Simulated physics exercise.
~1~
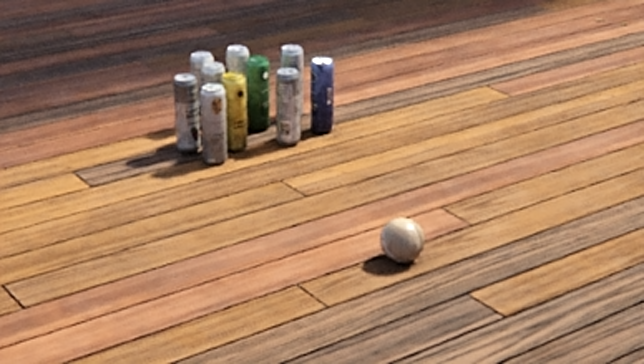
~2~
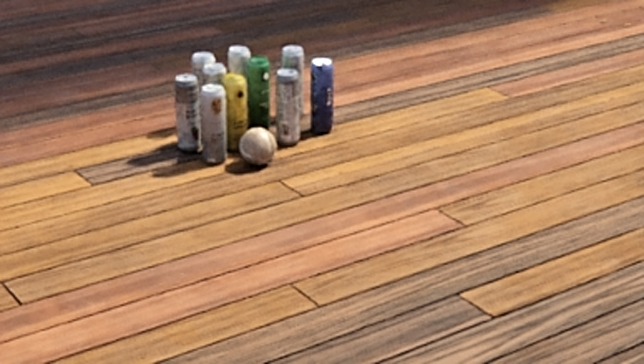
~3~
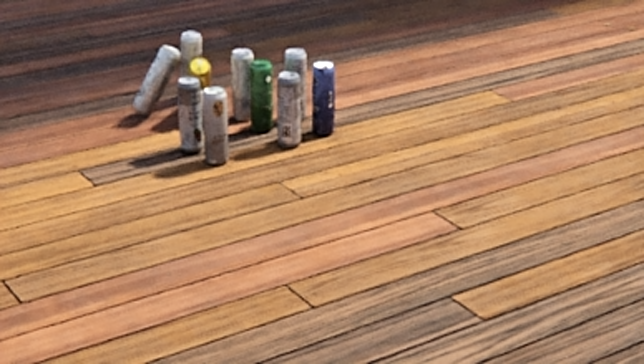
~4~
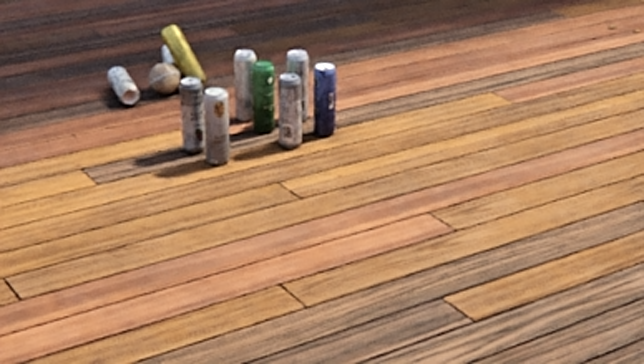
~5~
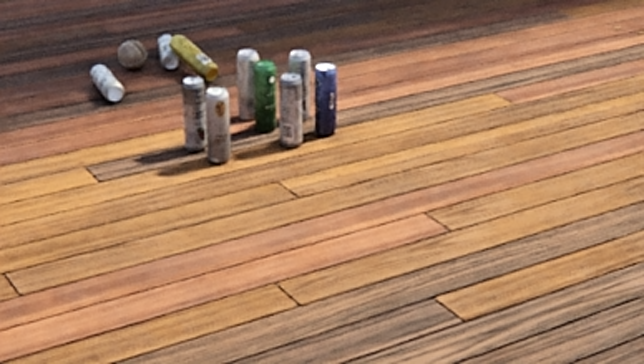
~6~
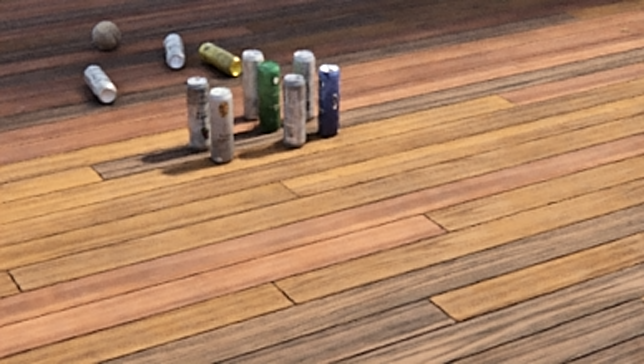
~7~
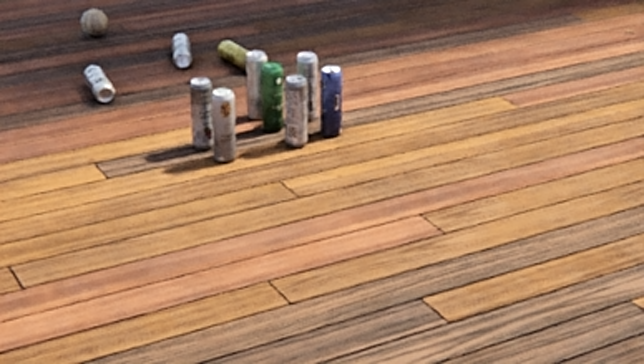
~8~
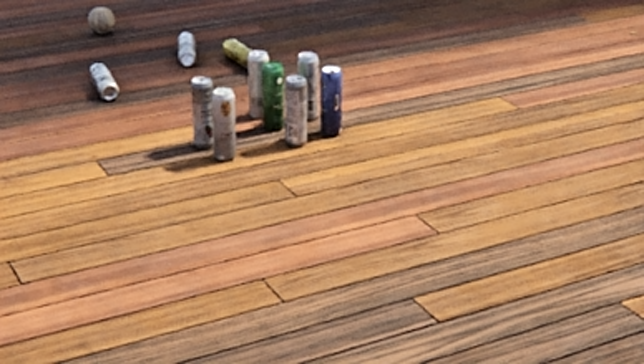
Cluster of upright tubes on wooden planks being struck by a rolling ball, three toppling while blue and green ones stay standing.
